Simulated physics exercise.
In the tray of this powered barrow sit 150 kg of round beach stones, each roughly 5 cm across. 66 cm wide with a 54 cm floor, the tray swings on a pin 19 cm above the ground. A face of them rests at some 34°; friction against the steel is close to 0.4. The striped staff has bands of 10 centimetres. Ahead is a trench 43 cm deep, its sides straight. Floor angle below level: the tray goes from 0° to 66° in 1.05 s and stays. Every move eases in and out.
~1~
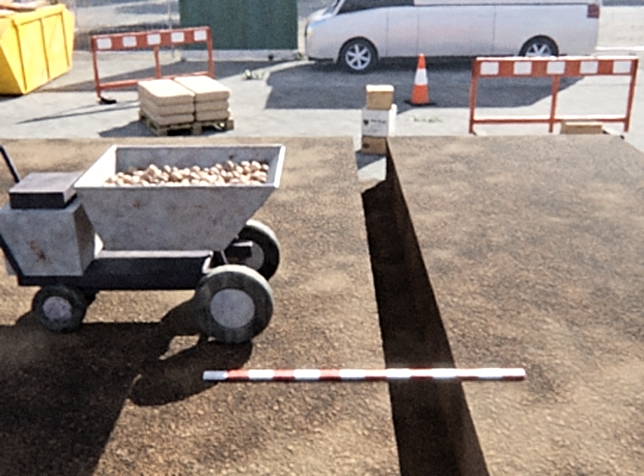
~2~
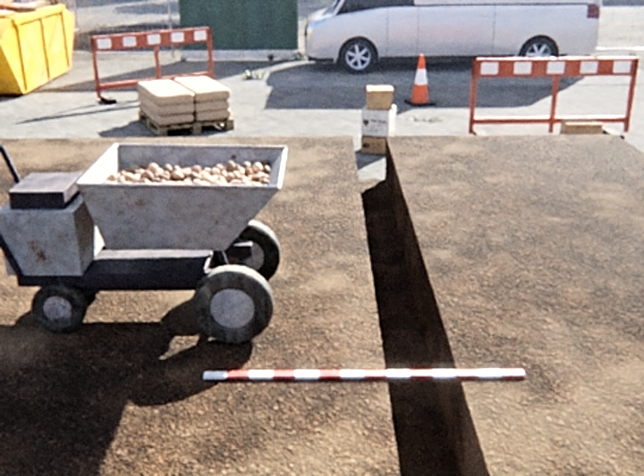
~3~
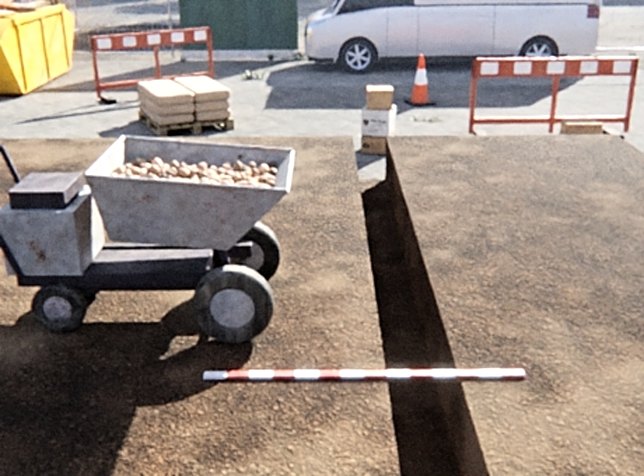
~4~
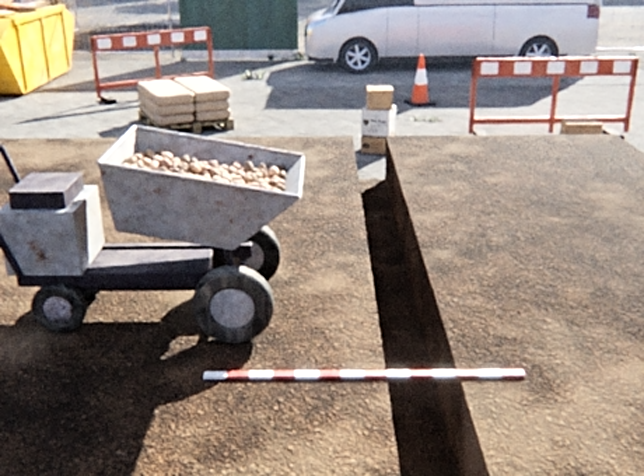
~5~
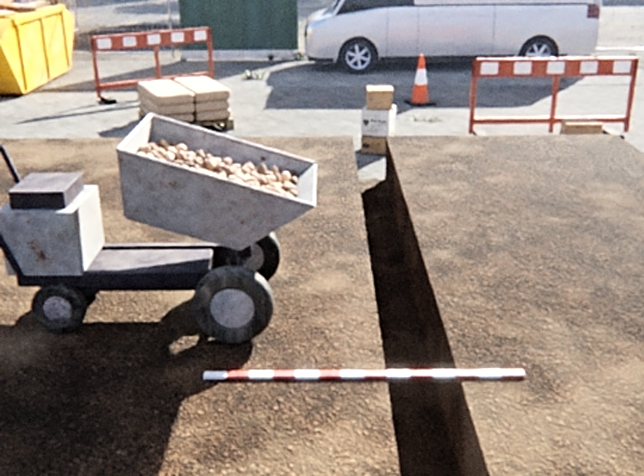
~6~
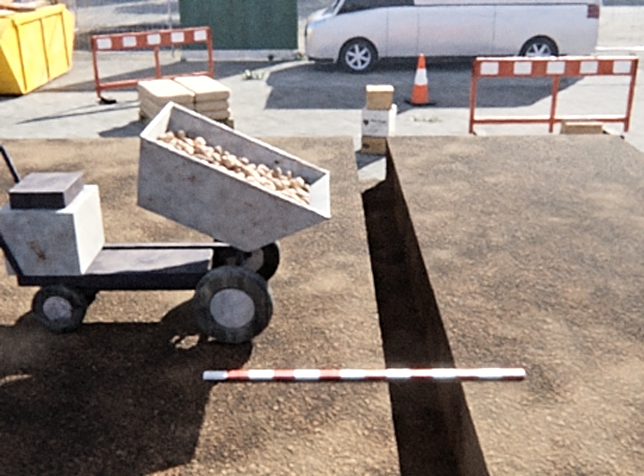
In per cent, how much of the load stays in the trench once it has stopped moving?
I would say about 91 per cent.
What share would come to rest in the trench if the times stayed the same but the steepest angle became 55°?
With that change, near 65 per cent.
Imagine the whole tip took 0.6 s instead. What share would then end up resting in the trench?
About 75 percent, I'd say.
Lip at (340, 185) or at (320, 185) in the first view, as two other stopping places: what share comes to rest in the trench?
About 35 and 50 per cent.
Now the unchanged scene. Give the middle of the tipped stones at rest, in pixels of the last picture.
Look at roughly (409, 365).
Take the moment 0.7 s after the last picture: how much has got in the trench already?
Roughly 30% by that time.
Then, 0.4 s after the last picture the floor is at 56°, 100 % in the tray; the foremost stones are at (357, 251).
Then, 0.7 s after the last picture the floor is at 66°, 68 % in the tray, 1 % short of the trench, 30 % in the trench; the foremost stones are at (443, 338).
Then, 1.1 s after the last picture the floor is at 66°, 30 % in the tray, 1 % short of the trench, 61 % in the trench, 9 % past the trench; the foremost stones are at (533, 305).
Then, 3.0 s after the last picture the floor is at 66°, 0 % in the tray, 91 % in the trench, 9 % past the trench; the foremost stones are at (622, 306).
